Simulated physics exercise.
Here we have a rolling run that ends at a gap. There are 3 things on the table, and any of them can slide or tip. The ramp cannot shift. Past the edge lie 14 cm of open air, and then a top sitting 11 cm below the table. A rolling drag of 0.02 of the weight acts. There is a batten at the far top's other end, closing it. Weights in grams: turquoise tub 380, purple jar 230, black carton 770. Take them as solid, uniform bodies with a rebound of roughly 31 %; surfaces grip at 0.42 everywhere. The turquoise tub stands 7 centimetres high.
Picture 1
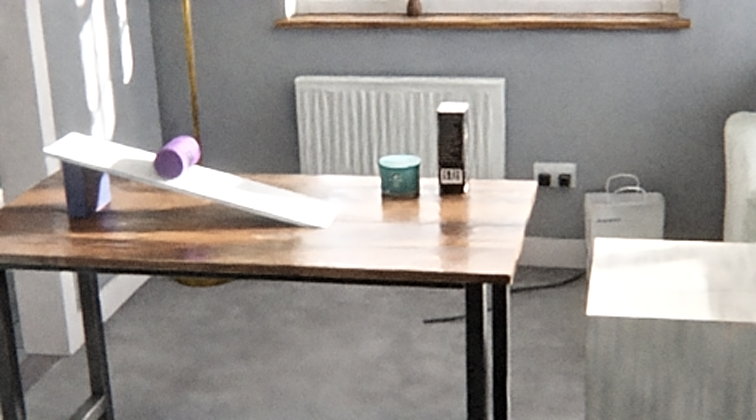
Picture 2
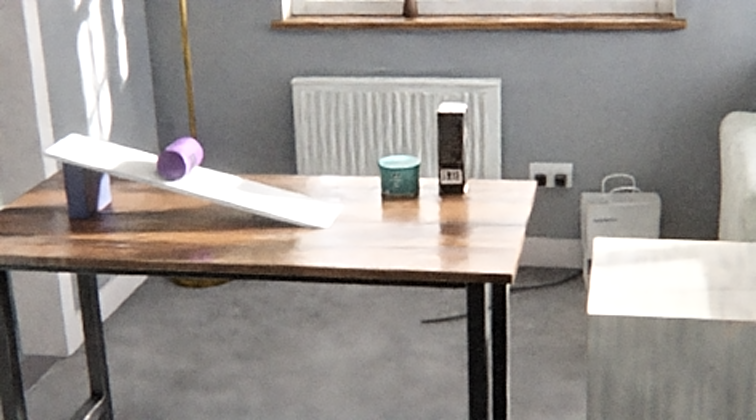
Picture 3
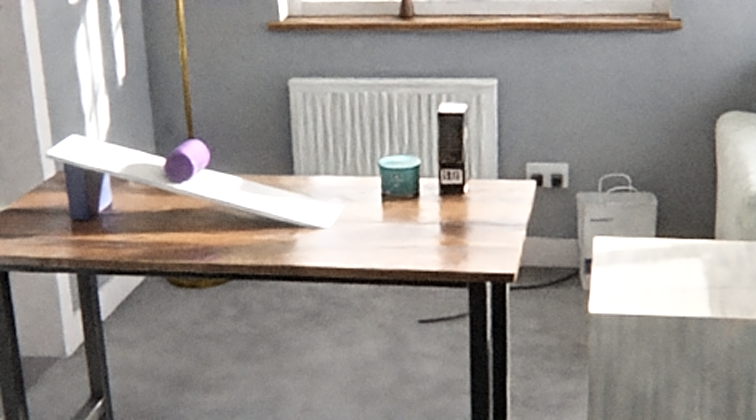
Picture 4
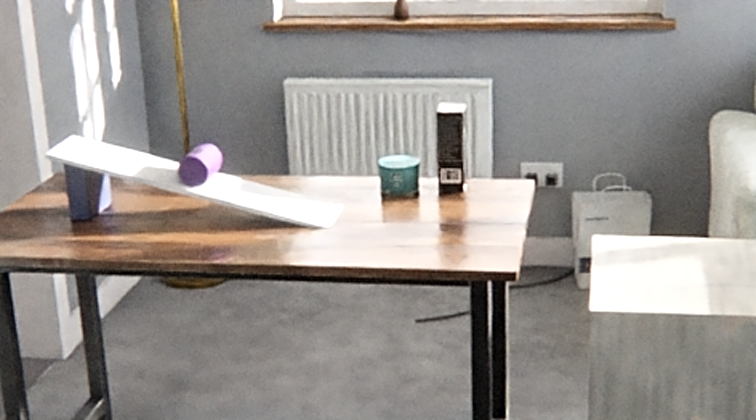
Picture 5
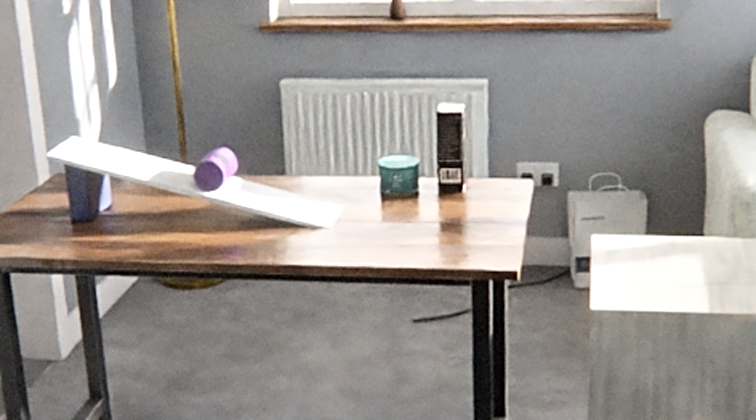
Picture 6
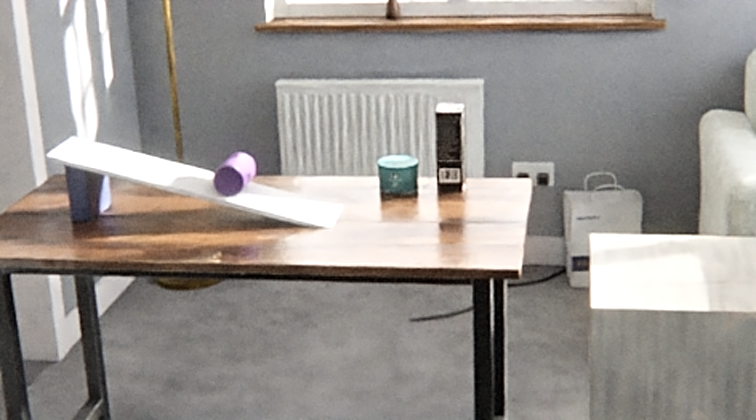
On a wooden table in a sunlit room, a purple jar rolled slowly down a sloping white board toward the right, while a turquoise tub and a black carton stood still nearby.
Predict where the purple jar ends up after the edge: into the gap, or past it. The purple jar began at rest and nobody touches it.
It will bridge the space.
Then, 0.30 s later than the last frame, 41 cm of run left; purple jar near (342, 201).
Then, 0.60 s later than the last frame, 11 cm of run left; purple jar near (475, 203).
Then, 0.90 s later than the last frame, 17 cm past the table's edge; purple jar near (607, 250).
Then, 1.20 s later than the last frame, 45 cm past the table's edge; purple jar near (736, 255).
When it is over, 60 cm past the table's edge; the bystanders within 8 cm of the start.
